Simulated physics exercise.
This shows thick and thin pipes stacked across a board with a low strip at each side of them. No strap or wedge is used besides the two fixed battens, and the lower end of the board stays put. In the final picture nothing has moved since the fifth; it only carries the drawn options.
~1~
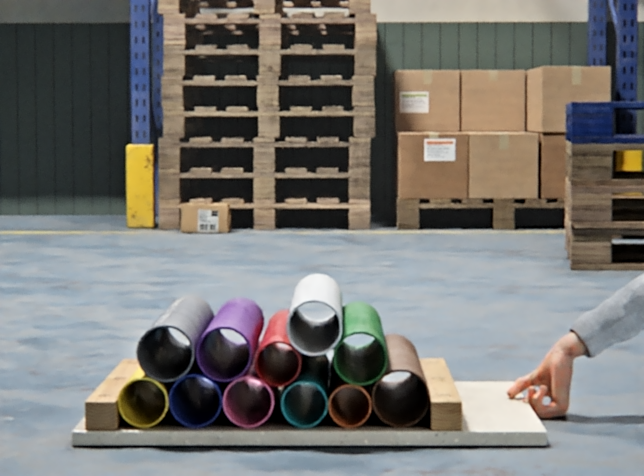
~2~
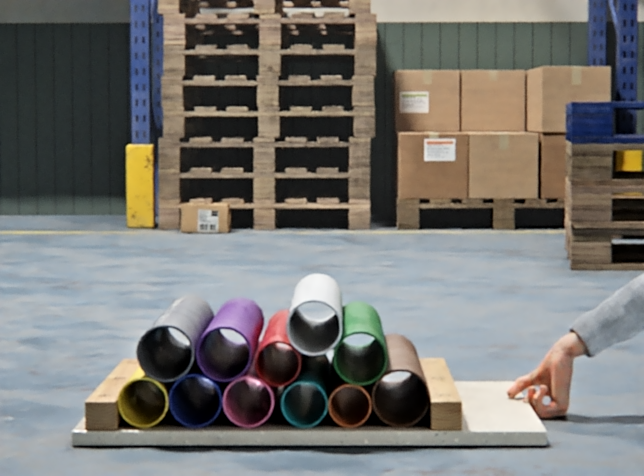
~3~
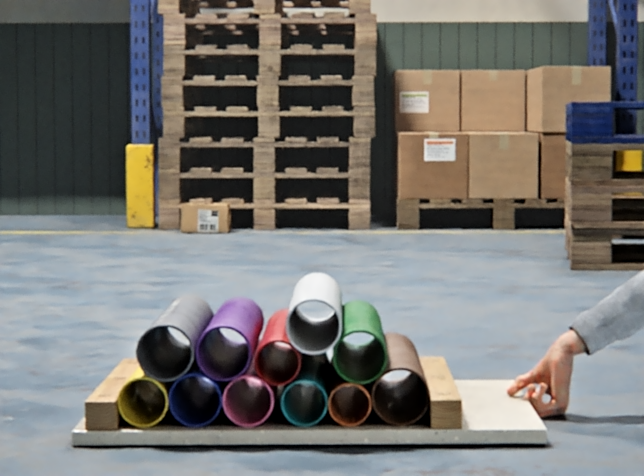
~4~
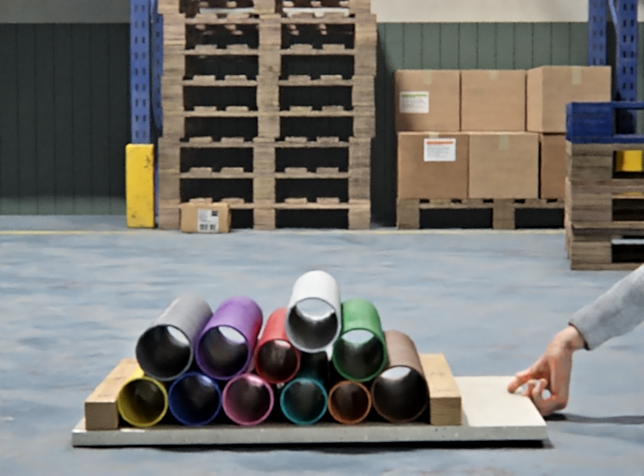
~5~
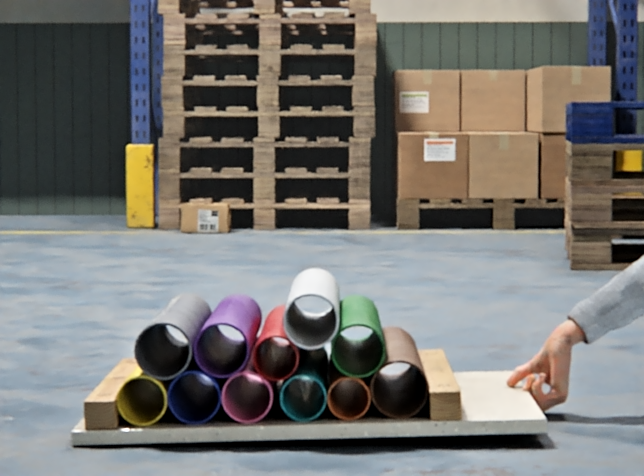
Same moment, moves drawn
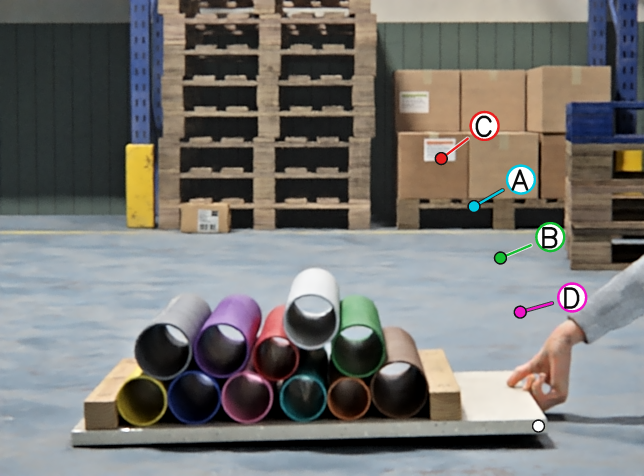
A hand slowly lifts the right end of a board stacked with colourful pipes slightly.
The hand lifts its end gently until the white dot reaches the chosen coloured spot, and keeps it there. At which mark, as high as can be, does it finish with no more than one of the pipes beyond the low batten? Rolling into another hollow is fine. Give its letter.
The highest mark that will do is B.
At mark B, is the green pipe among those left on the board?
Yes.
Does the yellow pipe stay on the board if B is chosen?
The yellow pipe: Yes.
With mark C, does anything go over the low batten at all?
At C: Yes.
On the marked copy, A at (474, 206); B at (501, 258); C at (441, 159); D at (520, 312); the white dot at (539, 426).
Taking B. A third of the way, board at 15°.
Two thirds of the way, board at 23°.
When it is over, board at 23°, none over the low batten.
As for the rest, A five over the low batten; C five over the low batten; D none over the low batten.
